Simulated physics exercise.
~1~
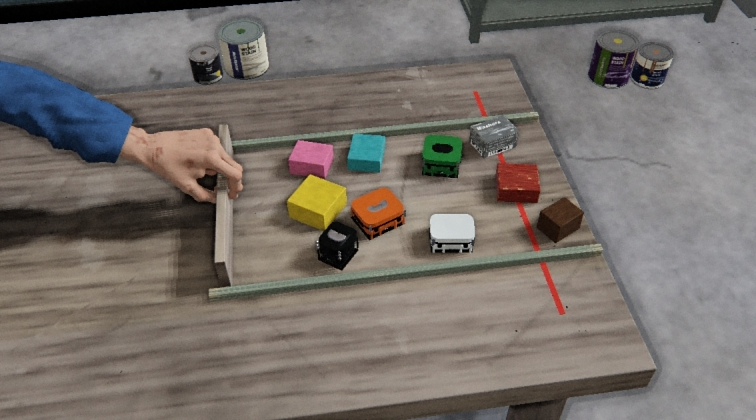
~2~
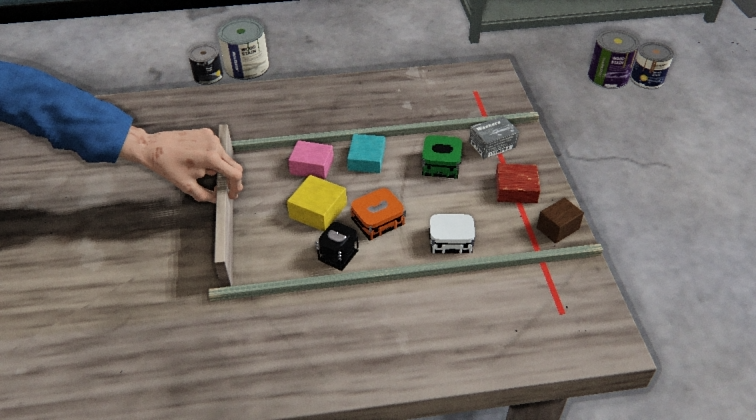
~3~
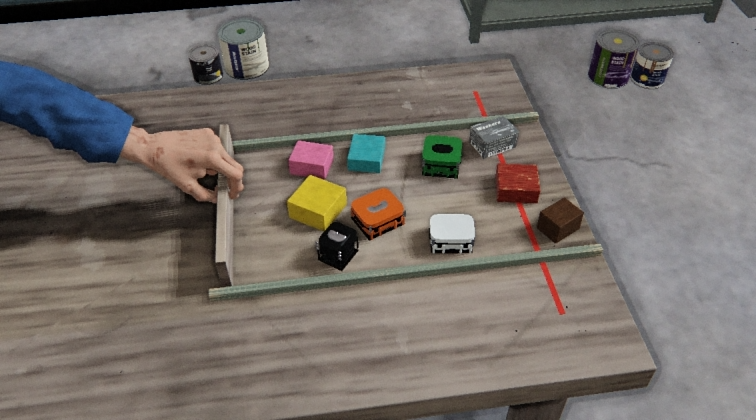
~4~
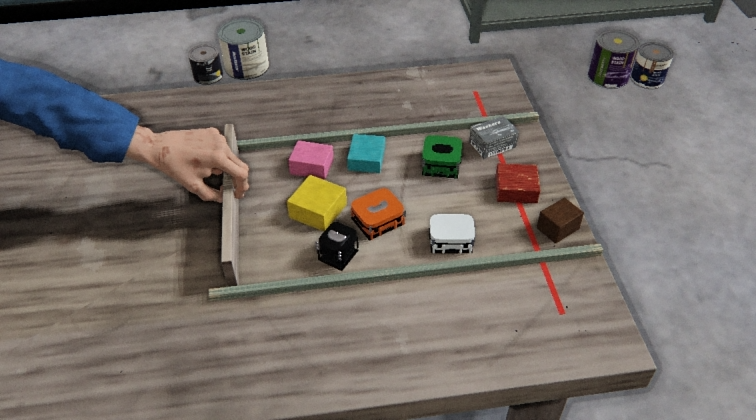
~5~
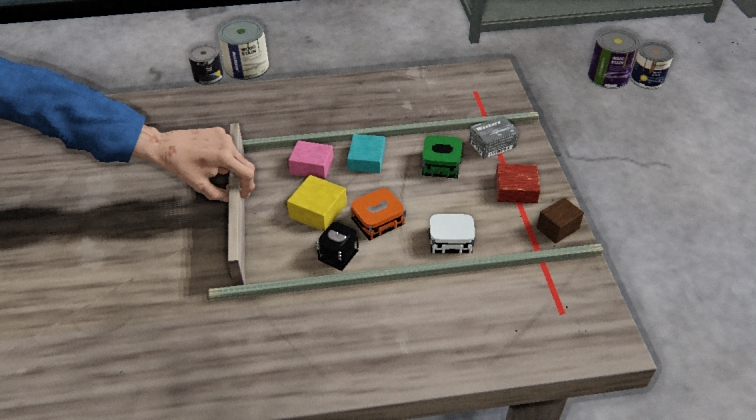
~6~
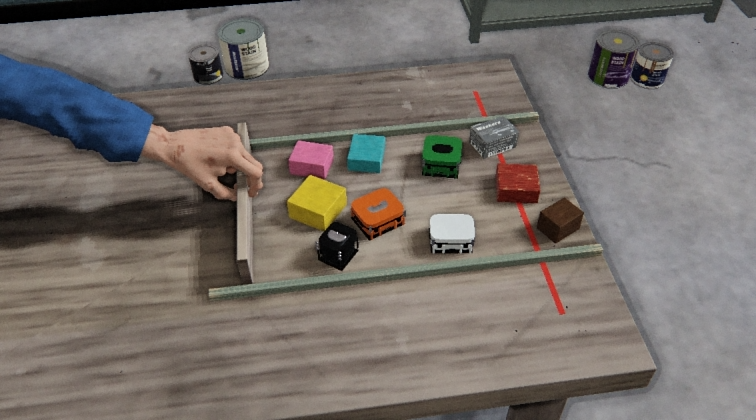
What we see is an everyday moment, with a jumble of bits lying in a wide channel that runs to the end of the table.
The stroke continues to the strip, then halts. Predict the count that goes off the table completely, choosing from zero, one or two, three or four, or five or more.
The count is three or four.
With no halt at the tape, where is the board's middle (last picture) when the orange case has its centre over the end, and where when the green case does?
Roughly at (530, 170) and roughly at (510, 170).
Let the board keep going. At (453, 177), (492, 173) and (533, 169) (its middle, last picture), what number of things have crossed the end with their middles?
Past-the-end tally - position 1: 0, position 2: 2, position 3: 7.
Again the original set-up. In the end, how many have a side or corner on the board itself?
The number is 3.
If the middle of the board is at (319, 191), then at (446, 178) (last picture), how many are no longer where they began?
5 at one spot and 9 at the other.
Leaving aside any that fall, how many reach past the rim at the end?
I get 3.
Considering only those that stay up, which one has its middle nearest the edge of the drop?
The turquoise block is foremost.
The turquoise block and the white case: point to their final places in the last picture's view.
Near (544, 128) and (584, 230).
Soon after, none off yet; brown block at rest near (560, 220); red block at rest near (517, 183); grey box at rest near (494, 137).
In the end, the number that fall off is three or four; gone, green case, grey box, red block and brown block.
